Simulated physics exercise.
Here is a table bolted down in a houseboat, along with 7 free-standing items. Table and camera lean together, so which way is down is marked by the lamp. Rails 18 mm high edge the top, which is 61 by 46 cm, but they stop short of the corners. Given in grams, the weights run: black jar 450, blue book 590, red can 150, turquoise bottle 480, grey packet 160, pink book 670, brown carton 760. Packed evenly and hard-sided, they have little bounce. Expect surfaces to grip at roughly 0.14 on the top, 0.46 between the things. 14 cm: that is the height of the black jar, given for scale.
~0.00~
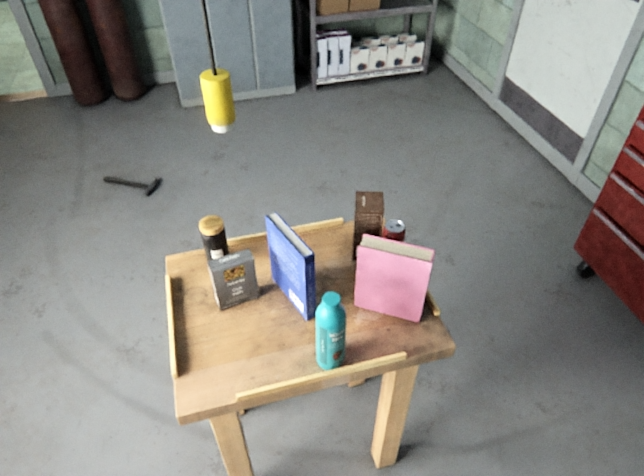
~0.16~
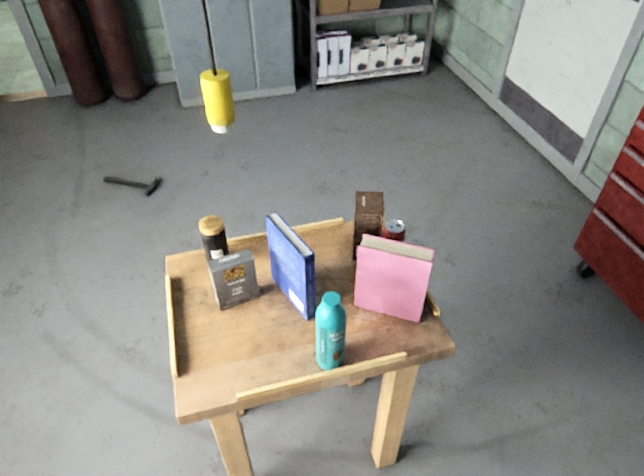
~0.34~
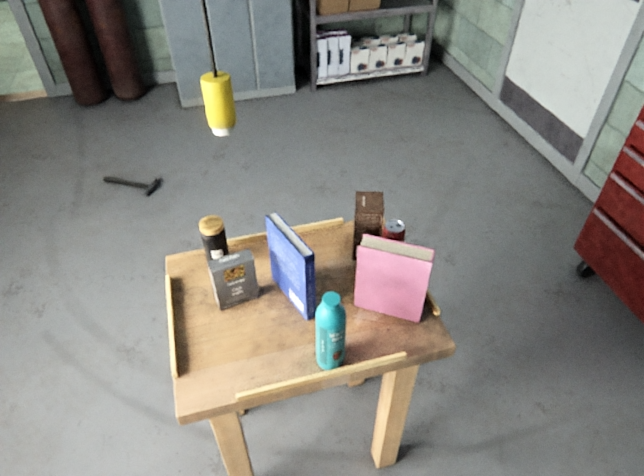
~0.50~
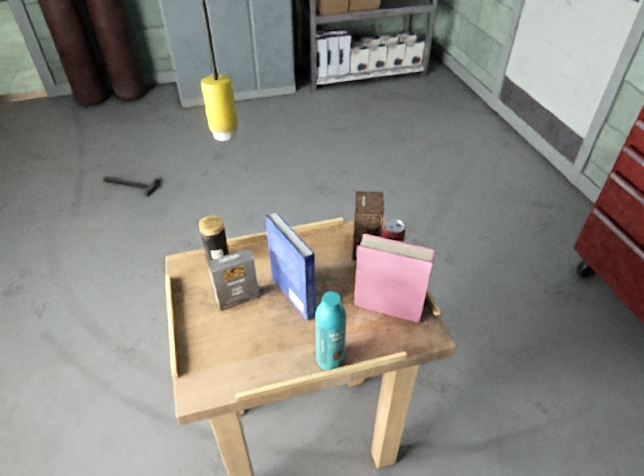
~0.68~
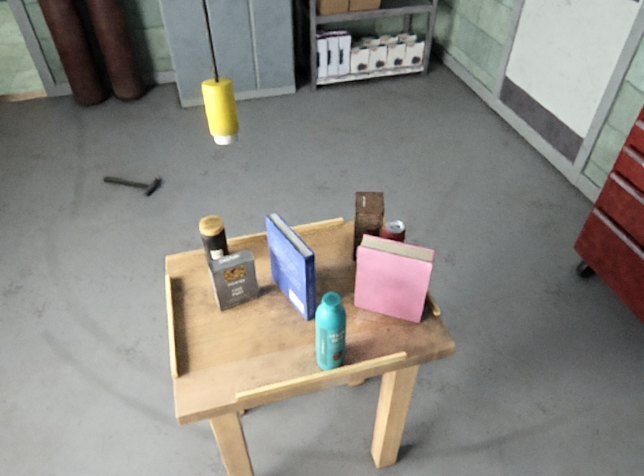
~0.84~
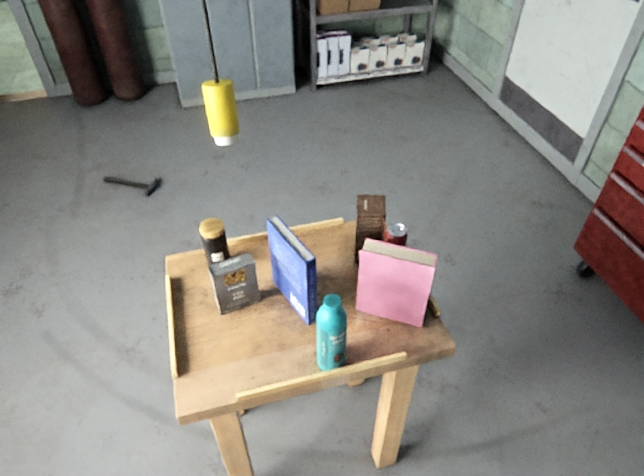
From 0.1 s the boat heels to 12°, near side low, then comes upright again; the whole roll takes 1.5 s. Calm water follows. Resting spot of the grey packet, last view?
Roughly (244, 329).
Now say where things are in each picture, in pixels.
The first picture shows boat level; grey packet (234, 280); black jar (215, 243).
The second picture shows boat level; turquoise bottle (331, 331).
The third picture shows floor tilted 3°, near side down; pink book (392, 280); brown carton (367, 227).
The fourth picture shows floor tilted 7°, near side down; black jar (215, 243); blue book (291, 267).
The fifth picture shows floor tilted 11°, near side down; turquoise bottle (331, 331).
The sixth picture shows floor tilted 12°, near side down; grey packet (235, 285); pink book (394, 284).
By 1.04 s, floor tilted 10°, near side down; grey packet 5 cm from its spot near (238, 297); brown carton 5 cm from its spot; pink book 5 cm from its spot.
By 1.24 s, floor tilted 6°, near side down; grey packet 11 cm from its spot near (241, 315); brown carton 11 cm from its spot; pink book 11 cm from its spot.
When it is over (2.1 s), not toppled but over 5 cm from the start, black jar, blue book, red can, grey packet, pink book and brown carton; the last one within 5 cm of the start. In the last view, grey packet near (244, 329).
